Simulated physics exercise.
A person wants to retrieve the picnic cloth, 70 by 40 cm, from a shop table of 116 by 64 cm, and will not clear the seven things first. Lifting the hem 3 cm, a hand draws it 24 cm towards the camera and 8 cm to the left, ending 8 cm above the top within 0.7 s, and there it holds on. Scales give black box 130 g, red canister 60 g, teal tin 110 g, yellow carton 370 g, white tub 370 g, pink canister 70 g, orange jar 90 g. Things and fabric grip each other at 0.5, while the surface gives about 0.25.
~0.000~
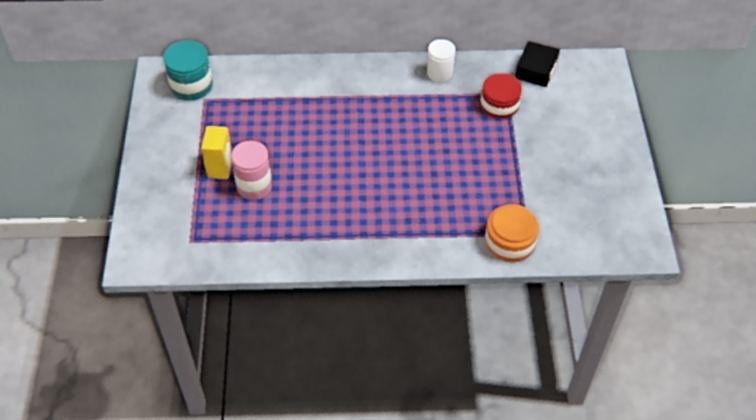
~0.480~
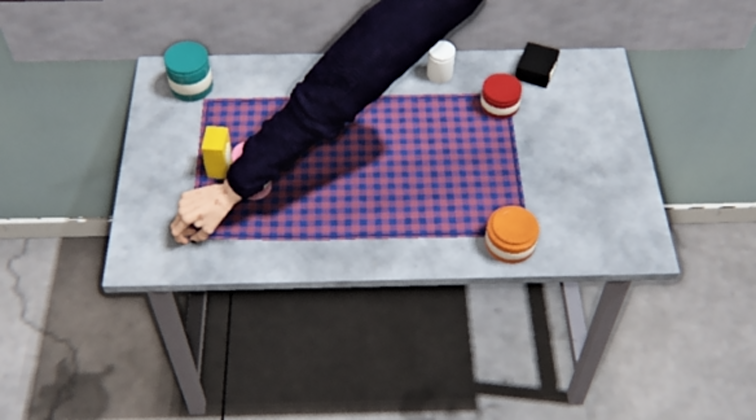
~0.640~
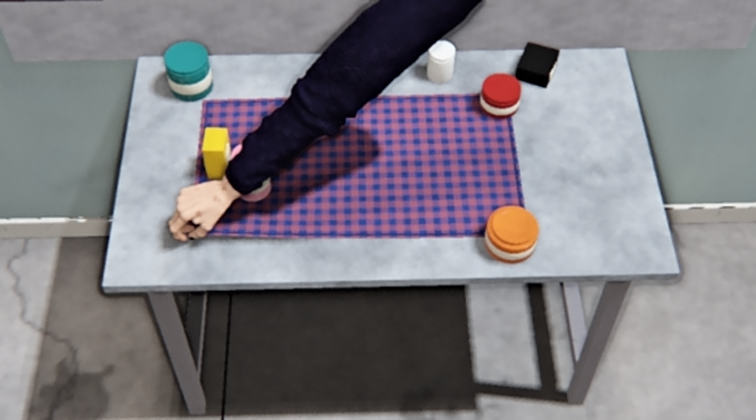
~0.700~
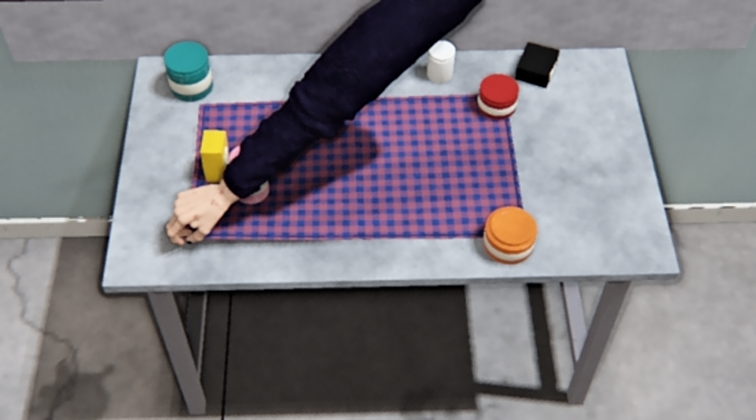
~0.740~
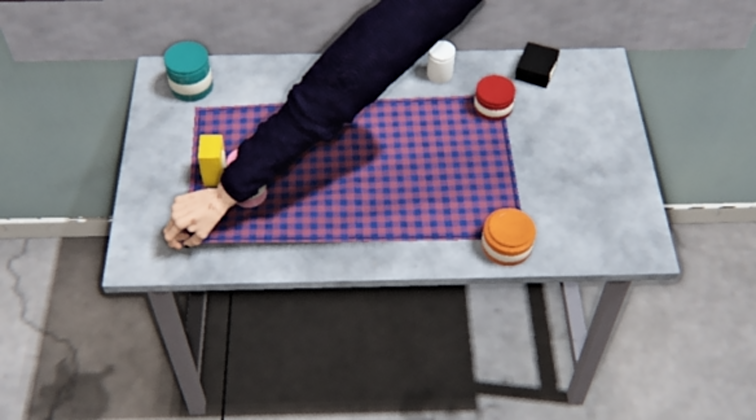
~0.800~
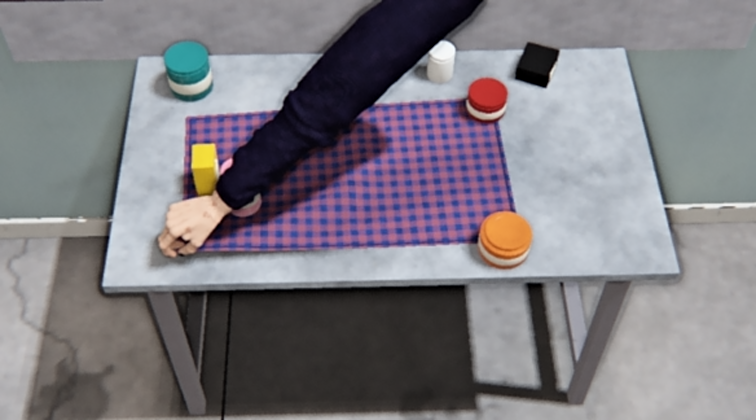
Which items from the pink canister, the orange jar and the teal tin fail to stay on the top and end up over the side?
As I see it, I'd say the pink canister leaves; I'd say the orange jar leaves; I'd say the teal tin does not leave.
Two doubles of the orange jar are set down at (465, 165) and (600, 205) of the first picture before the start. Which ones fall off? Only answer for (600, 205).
Still on top.
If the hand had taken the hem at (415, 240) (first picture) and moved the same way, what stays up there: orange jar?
Here the orange jar would end up off its support.
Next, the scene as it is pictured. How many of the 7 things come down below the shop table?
After counting, the figure is 4.
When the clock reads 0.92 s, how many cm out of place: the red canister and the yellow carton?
The red canister is 8 cm out, the yellow carton 10 cm.
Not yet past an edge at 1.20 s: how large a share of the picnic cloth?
Share within the edges: Approx. 80 %.
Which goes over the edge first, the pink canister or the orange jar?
I'd pick the orange one.
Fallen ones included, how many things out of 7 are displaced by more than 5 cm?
I make it 4.
After 0.9 s, 100 % of the picnic cloth is still over the top; pink canister 11 cm off its start, orange jar 5 cm off its start, yellow carton 12 cm off its start.
After 1.1 s, 90 % of the picnic cloth is still over the top; pink canister 19 cm off its start, orange jar 10 cm off its start, yellow carton 21 cm off its start.
After 1.2 s, 80 % of the picnic cloth is still over the top; pink canister 26 cm off its start at (183, 249), orange jar 14 cm off its start at (475, 283), yellow carton 28 cm off its start at (142, 238).
After 1.3 s, 75 % of the picnic cloth is still over the top; pink canister 30 cm off its start, orange jar over the edge, yellow carton 31 cm off its start.
After 2.9 s, 0 % of the picnic cloth is still over the top; pink canister over the edge, orange jar over the edge, teal tin 0 cm off its start at (186, 57), red canister over the edge.
